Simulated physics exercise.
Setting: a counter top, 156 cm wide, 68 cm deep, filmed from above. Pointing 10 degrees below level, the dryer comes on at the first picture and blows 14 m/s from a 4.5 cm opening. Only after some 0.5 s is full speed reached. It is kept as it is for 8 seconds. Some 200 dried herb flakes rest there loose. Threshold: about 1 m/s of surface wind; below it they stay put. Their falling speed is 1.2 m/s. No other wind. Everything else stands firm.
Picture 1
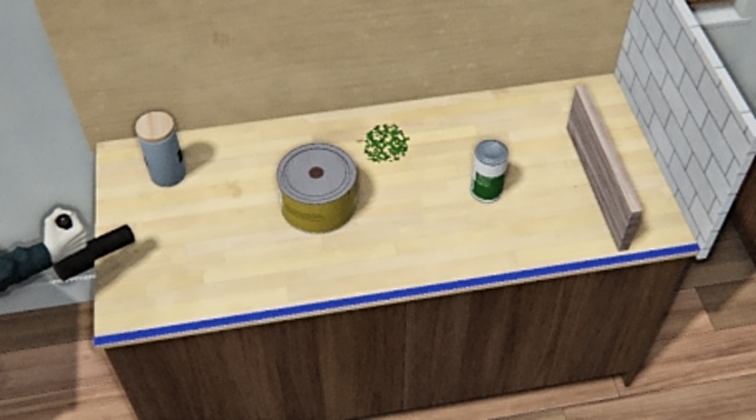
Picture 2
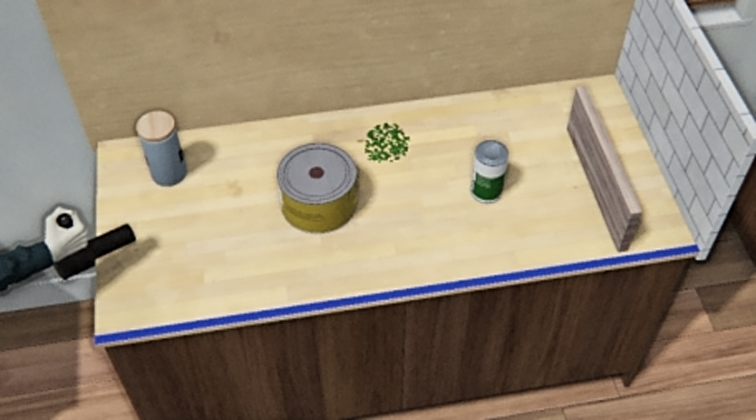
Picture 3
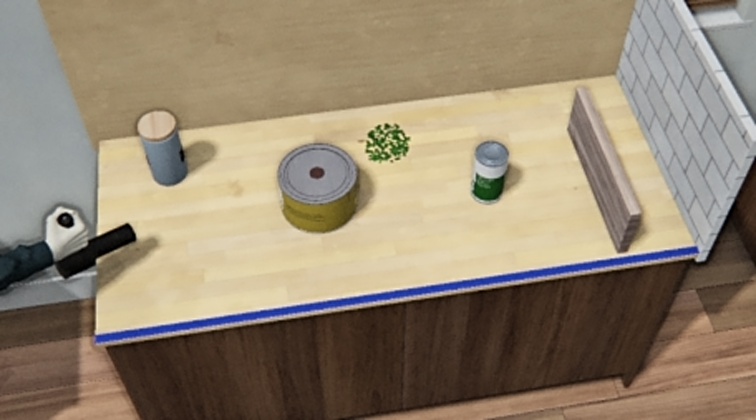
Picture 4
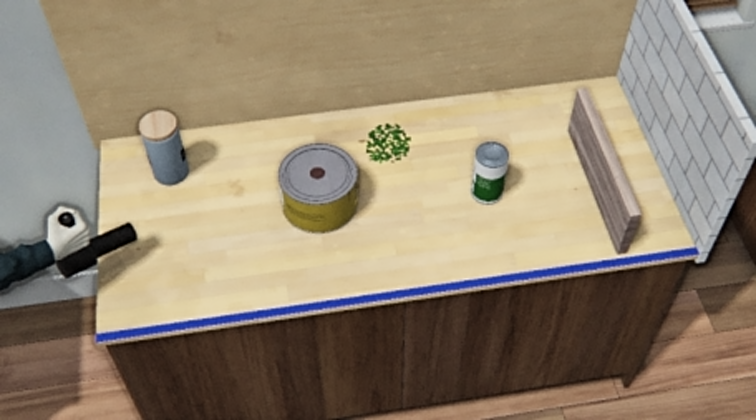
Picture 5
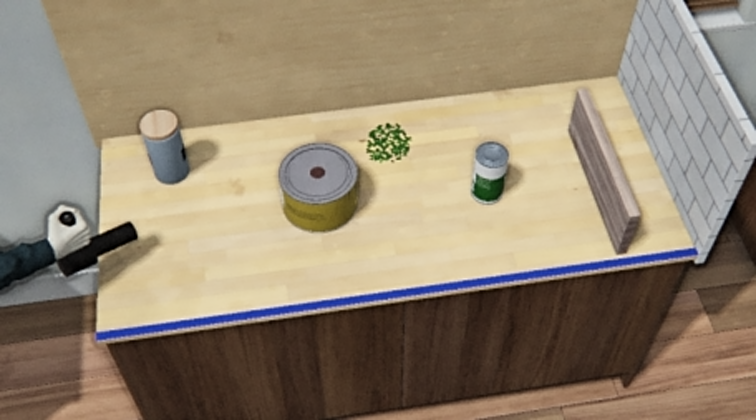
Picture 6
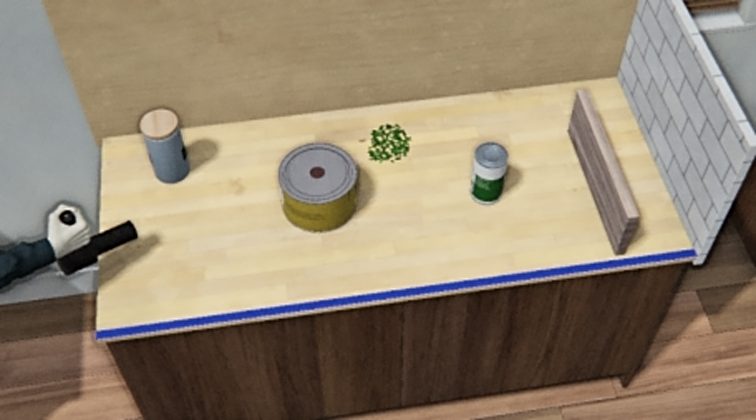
Gloved hand holding a black dryer at left of a wooden counter with tins and green herb flakes, nothing visibly moving.
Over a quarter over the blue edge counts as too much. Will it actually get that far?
Beyond one in four.
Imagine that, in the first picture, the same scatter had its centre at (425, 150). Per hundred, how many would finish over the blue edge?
Expected share: Near 60 %.
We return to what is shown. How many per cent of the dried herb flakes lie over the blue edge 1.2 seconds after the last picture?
15 % or thereabouts.
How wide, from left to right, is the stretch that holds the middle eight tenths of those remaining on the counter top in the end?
Roughly 40 cm from left to right.
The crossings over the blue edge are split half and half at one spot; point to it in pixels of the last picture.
I'd say roughly (672, 260).
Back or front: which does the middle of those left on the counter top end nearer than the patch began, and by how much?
To the near part, near enough 5 cm.
Then, 1.2 s after the last picture the count stands so, 17 % are over the blue edge; the middle of those still in play is near (550, 121).
Then, 2.1 s after the last picture the count stands so, 44 % are over the blue edge; the middle of those still in play is near (582, 126).
Then, 4.0 s after the last picture the count stands so, 61 % are over the blue edge; the middle of those still in play is near (603, 129).
Then, 7.6 s after the last picture, at the end, 74 % are over the blue edge; the middle of those still in play is near (600, 131).
